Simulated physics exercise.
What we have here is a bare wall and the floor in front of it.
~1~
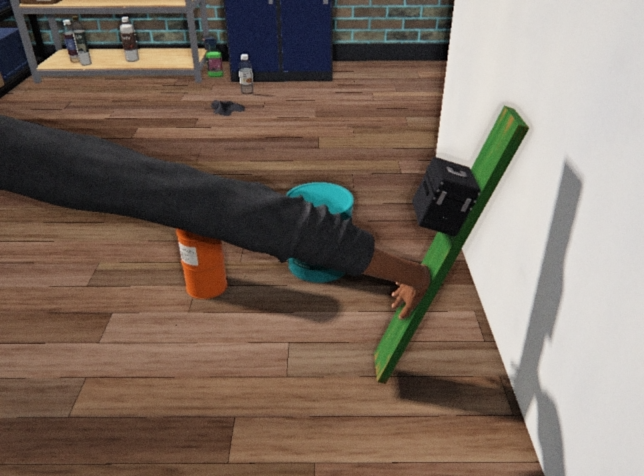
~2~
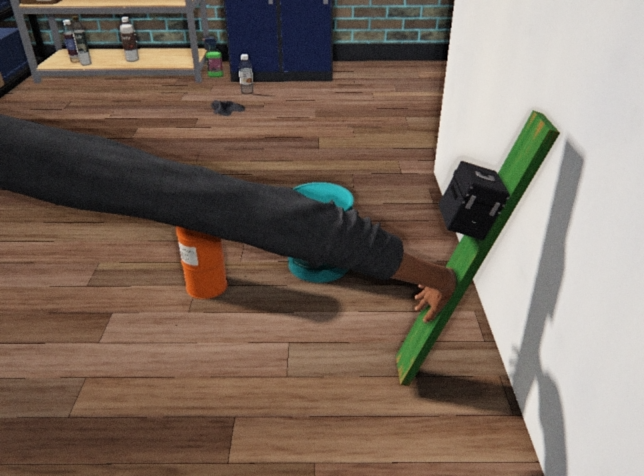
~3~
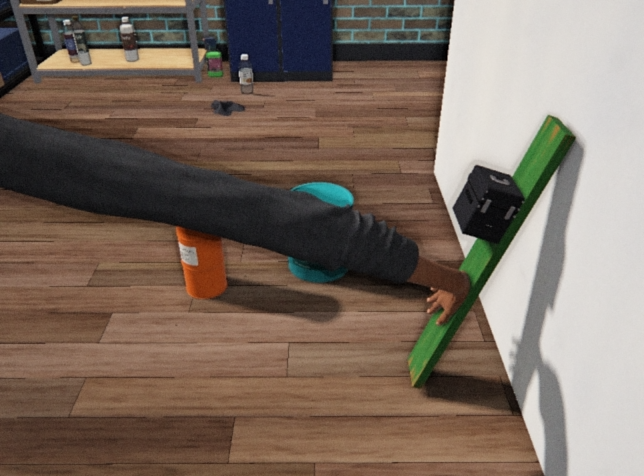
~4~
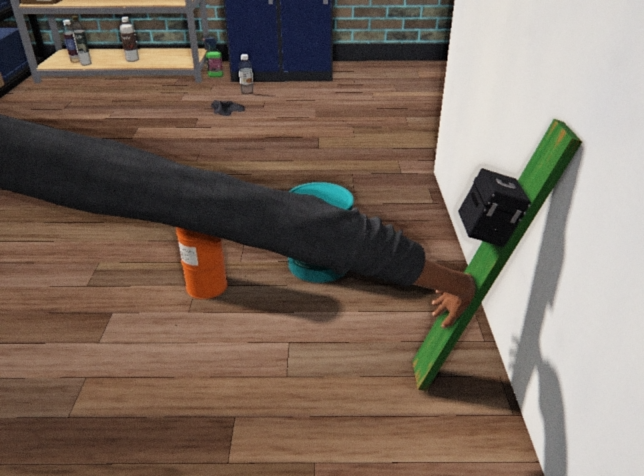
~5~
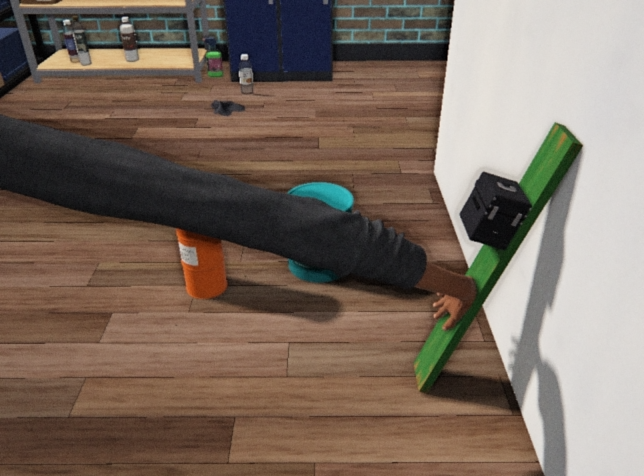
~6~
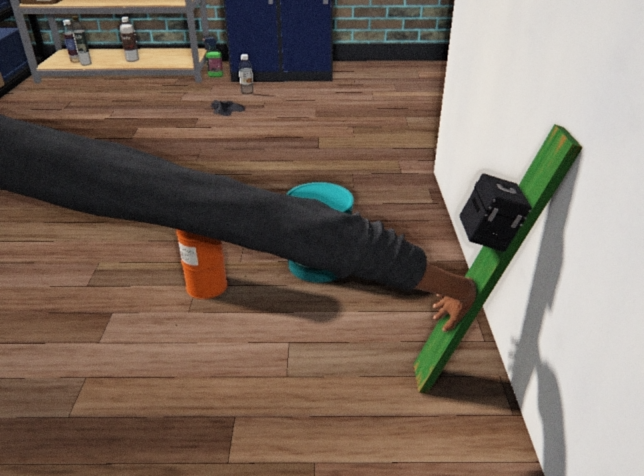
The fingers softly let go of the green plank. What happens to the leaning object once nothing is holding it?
Would you look at that, it keeps standing there.
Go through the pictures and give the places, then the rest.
The first picture shows not yet at the wall; green plank (438, 262); orange canister (201, 244).
The second picture shows not yet at the wall; green plank (463, 265); orange canister (201, 244).
The third picture shows not yet at the wall; green plank (477, 268); orange canister (201, 244).
The fourth picture shows not yet at the wall; green plank (482, 271); orange canister (201, 244).
The fifth picture shows propped up under the hand; green plank (483, 274); orange canister (201, 244).
The sixth picture shows propped up under the hand; green plank (483, 275); orange canister (201, 244).
Then, 1.10 s on from there, no change.
Then, 2.40 s on from there, green plank resting near (484, 275).
In the end, all 3 unmoved. At the end, from the last picture's camera, green plank near (484, 275). The plank holds.
